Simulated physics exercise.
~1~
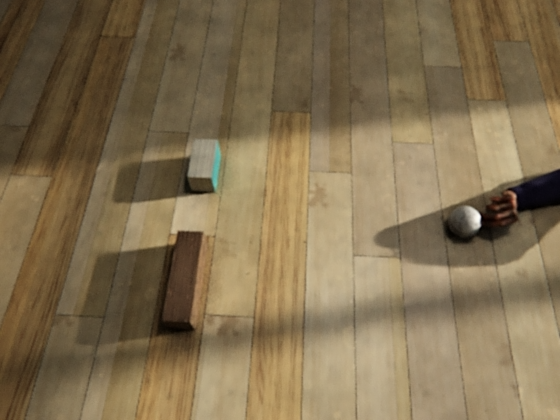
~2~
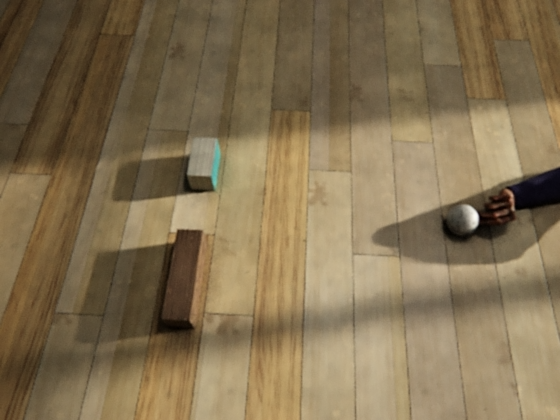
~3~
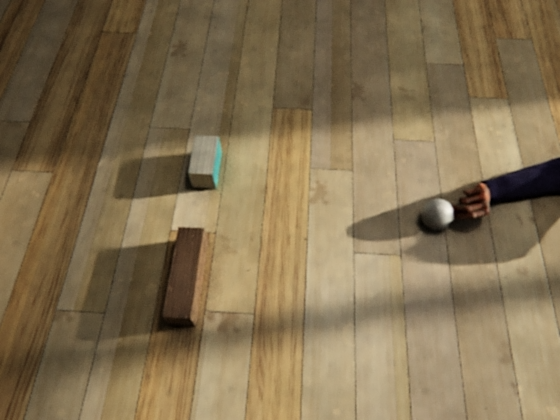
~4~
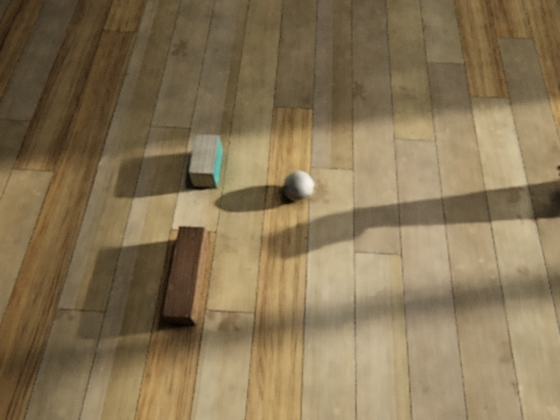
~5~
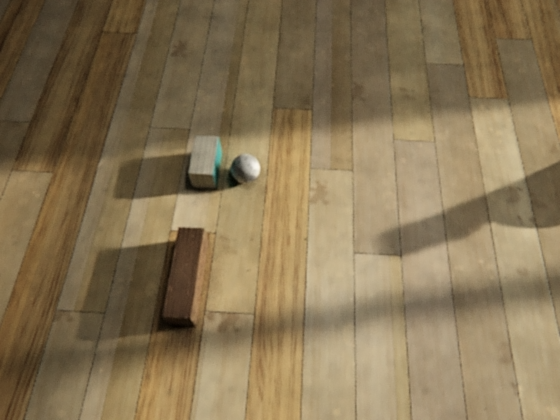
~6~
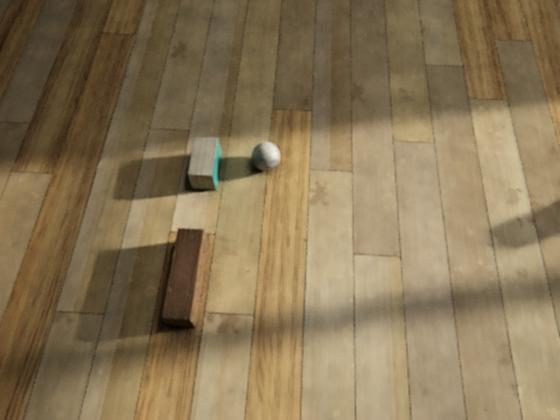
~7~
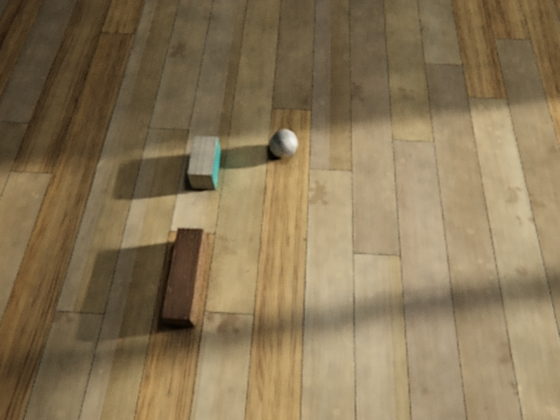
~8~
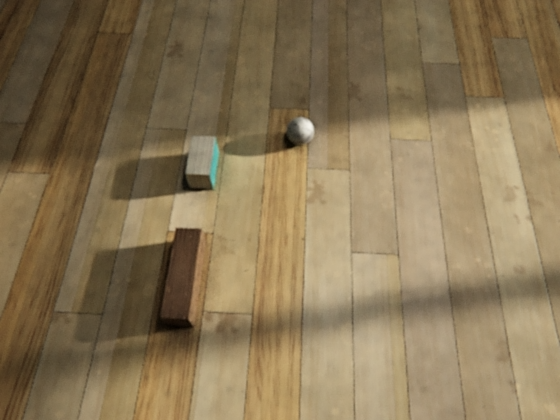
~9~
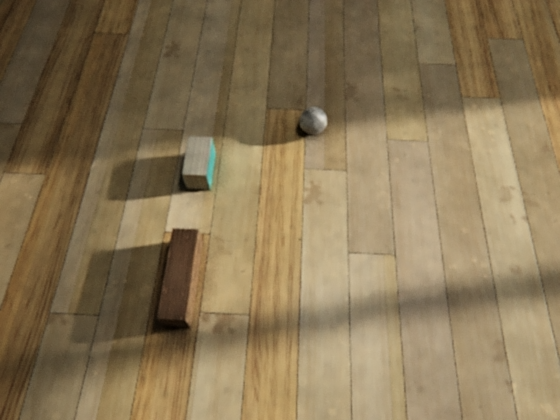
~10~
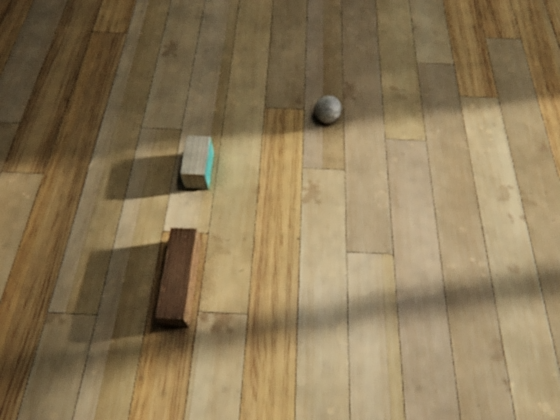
On a wooden floor, a hand rolls a ball left and it bounces off a turquoise-sided block.
